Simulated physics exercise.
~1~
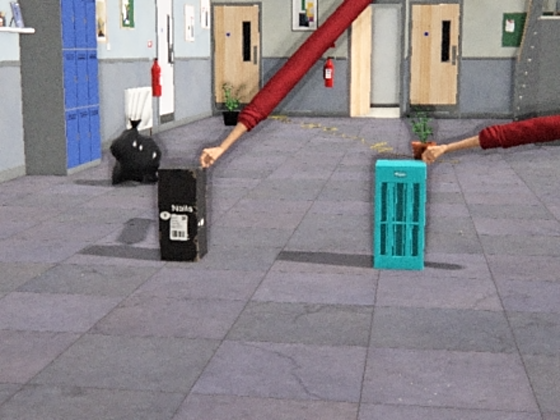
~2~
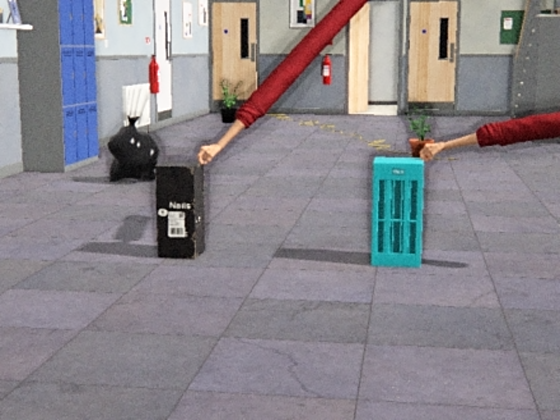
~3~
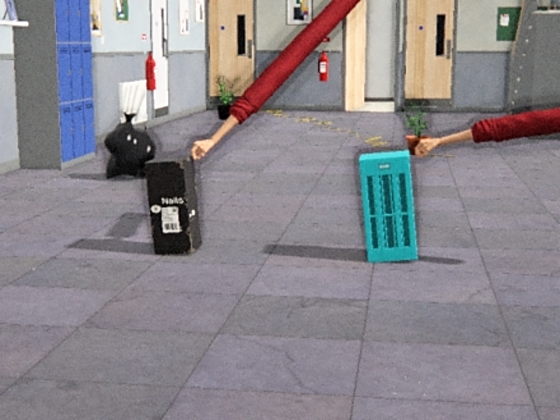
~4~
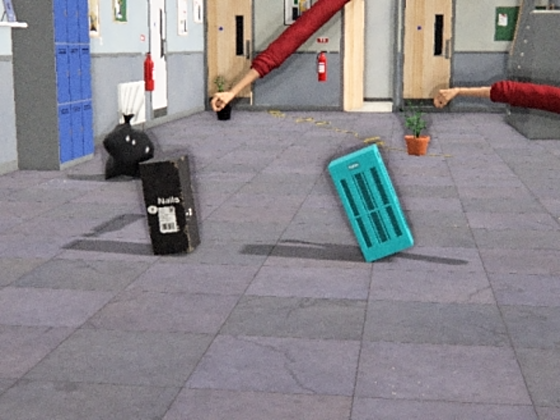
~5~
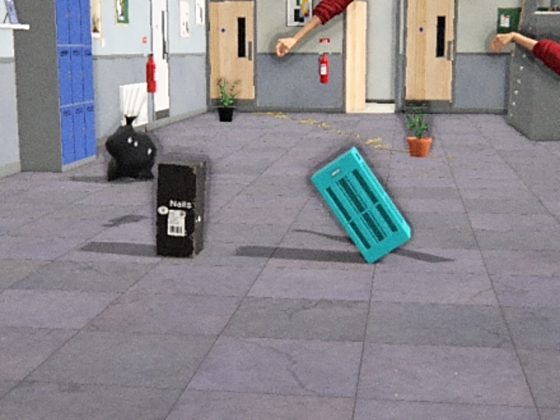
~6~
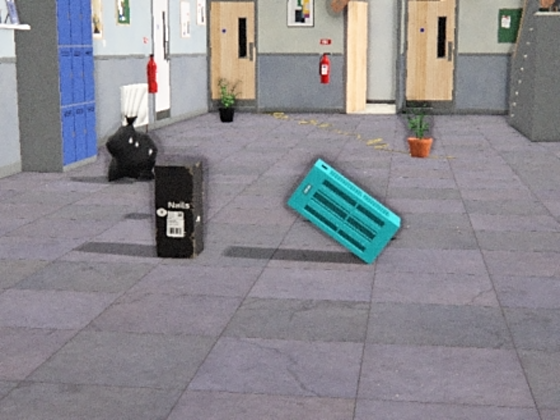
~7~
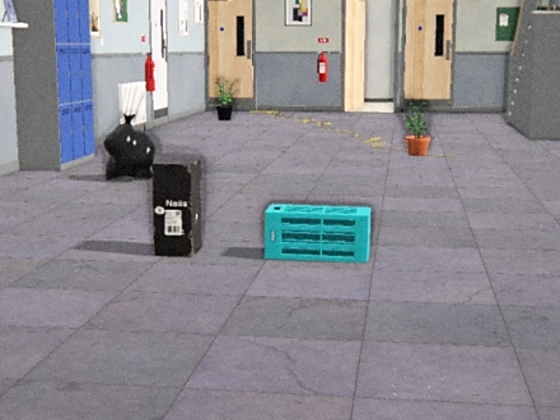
The footage shows two hands in red sleeves tilting a black box and a turquoise crate to the left in a hallway, then letting go and withdrawing. The black box rocks back upright, while the crate keeps tipping left and ends lying on its side.
